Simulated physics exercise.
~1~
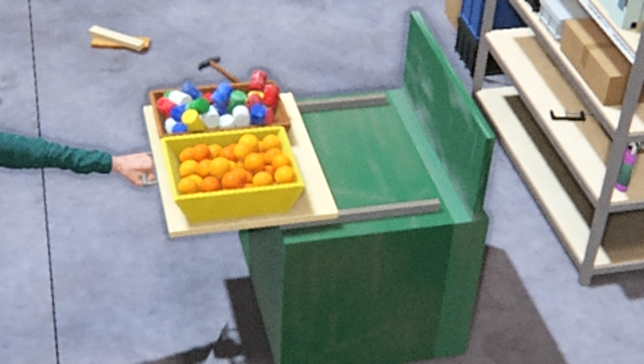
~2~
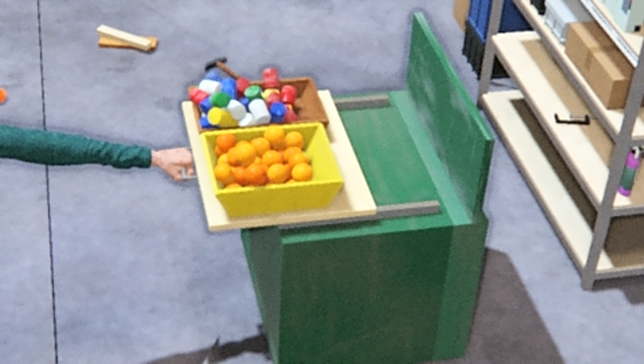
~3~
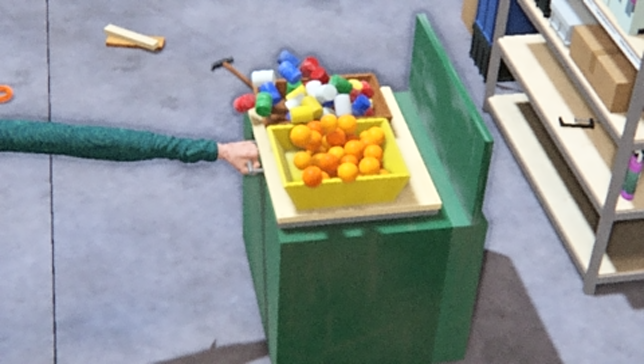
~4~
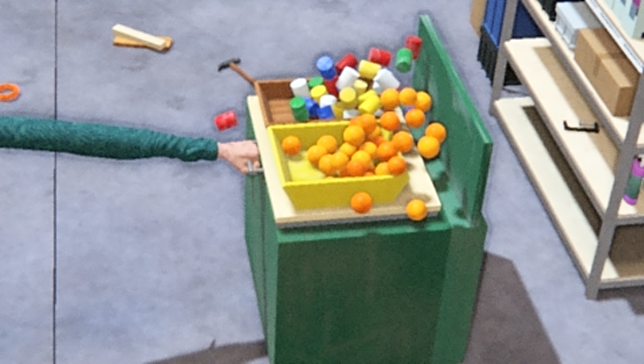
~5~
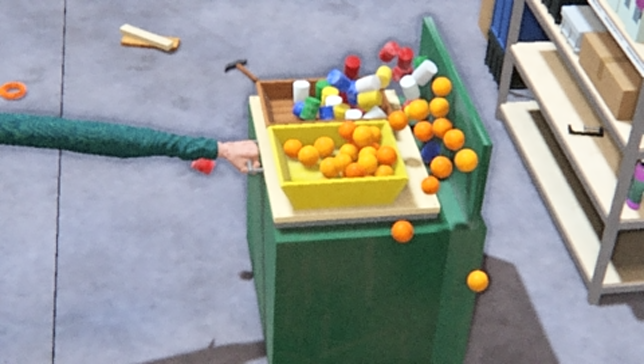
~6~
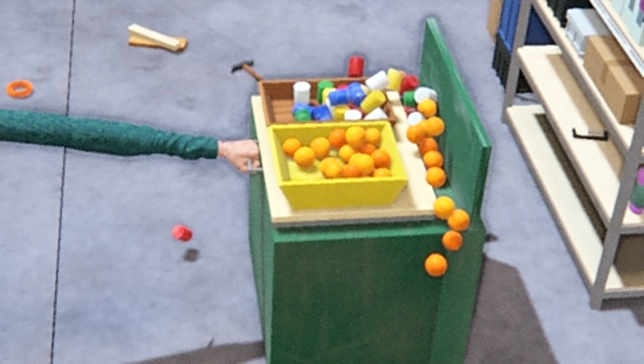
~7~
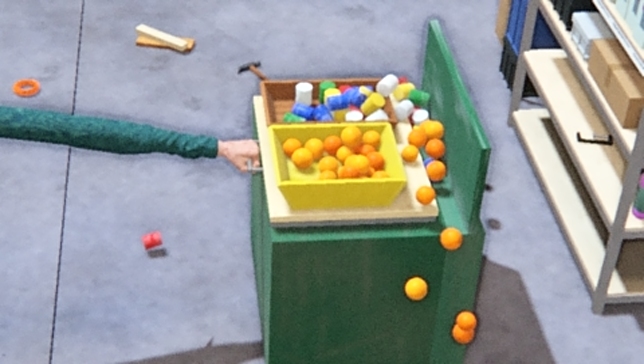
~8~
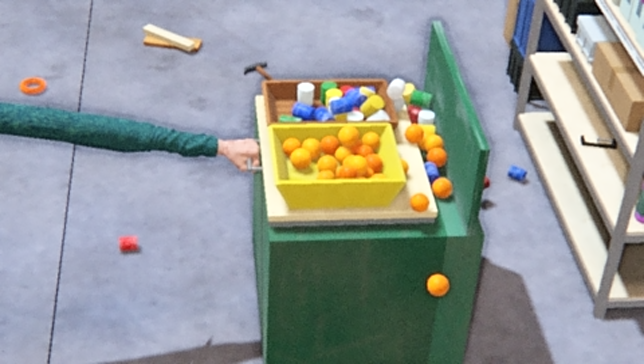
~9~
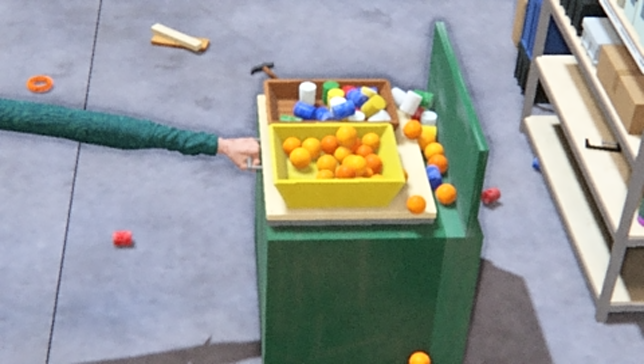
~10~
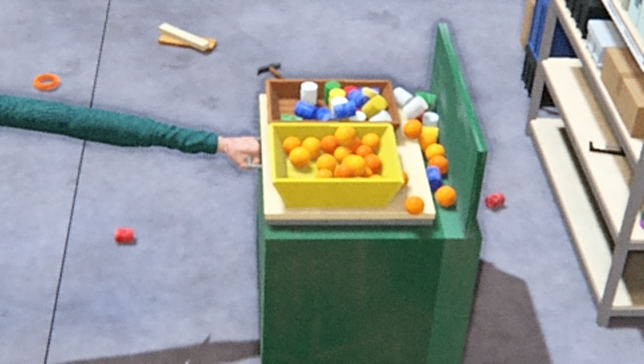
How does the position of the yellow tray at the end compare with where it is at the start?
At the start the yellow tray sits out to the left on the pulled-out shelf, and by the end it is further right, over the green cabinet and close to the back panel.
